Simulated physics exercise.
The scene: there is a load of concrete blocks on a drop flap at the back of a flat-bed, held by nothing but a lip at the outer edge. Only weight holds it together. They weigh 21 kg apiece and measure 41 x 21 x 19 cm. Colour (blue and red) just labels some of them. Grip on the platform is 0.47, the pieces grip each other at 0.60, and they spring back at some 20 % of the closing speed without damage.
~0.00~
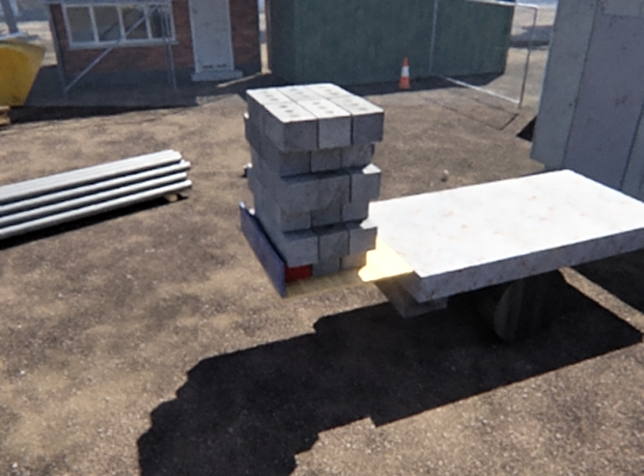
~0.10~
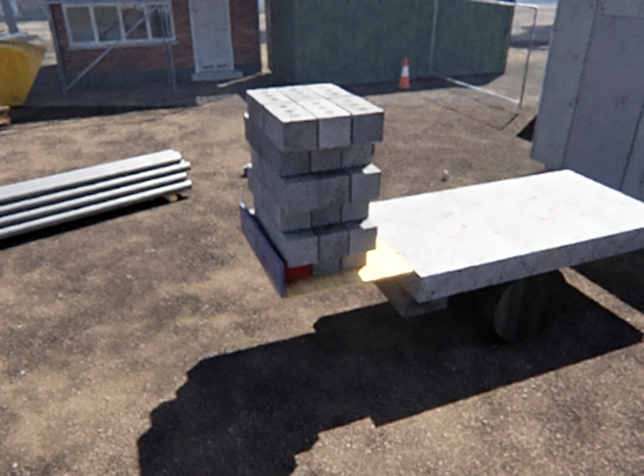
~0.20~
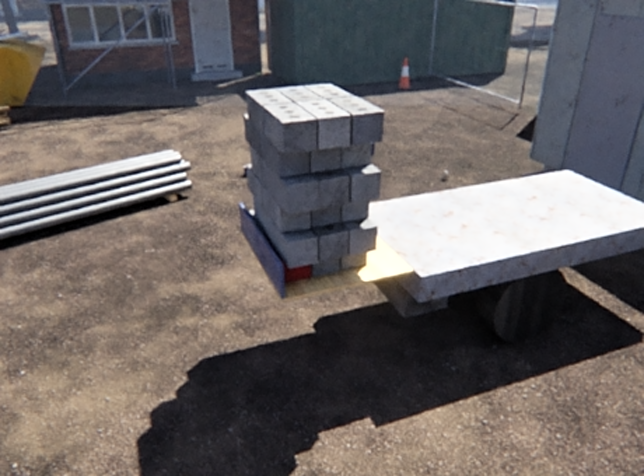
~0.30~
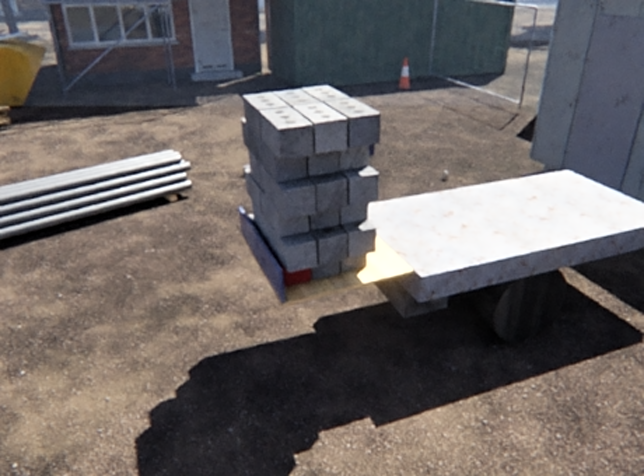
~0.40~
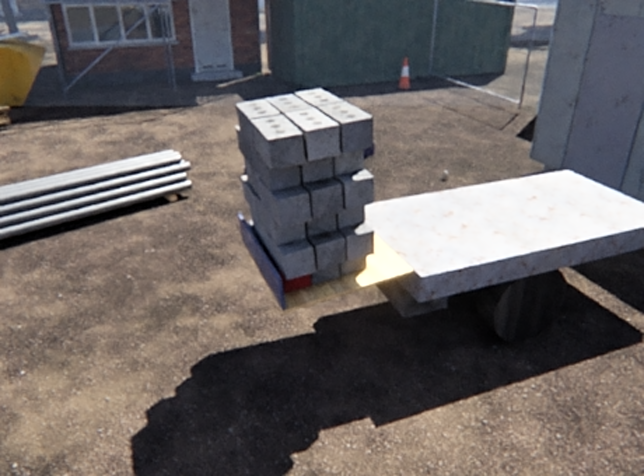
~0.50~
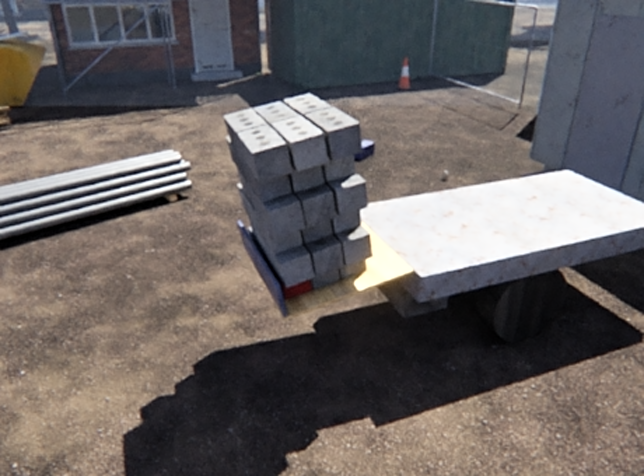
In a dirt yard by a brick building, a neat stack of grey concrete blocks stands beside a pale flat slab, a bit of red and blue showing near its base. At first nothing moves; then the stack starts tilting toward the viewer's left, its blocks shifting unevenly and the top row leaning furthest.
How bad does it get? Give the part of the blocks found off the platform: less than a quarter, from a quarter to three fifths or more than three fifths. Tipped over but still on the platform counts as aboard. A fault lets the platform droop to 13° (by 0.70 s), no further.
It comes to from a quarter to three fifths.
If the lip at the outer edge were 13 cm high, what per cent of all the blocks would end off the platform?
Then 70 per cent.
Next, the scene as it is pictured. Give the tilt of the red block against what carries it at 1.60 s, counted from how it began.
Roughly 0°.
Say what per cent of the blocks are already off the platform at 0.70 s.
At that moment 0 per cent.
By 0.70 s, slope 13°; none of the 36 blocks off the platform, 36 disturbed; red block tilted 8°; blue block tilted 8°.
By 1.06 s, slope 13°; 15 of the 36 blocks off the platform; blue block tilted 49°, 11 cm lower.
By 1.60 s, slope 13°; 18 of the 36 blocks off the platform; blue block on its side.
When it is over (2.2 s), slope 13°; 18 of the 36 blocks off the platform; blue block on its side; red block unmoved. That is 50 per cent. In pixels of the last frame, middles, blue block near (186, 335), red block near (287, 277).
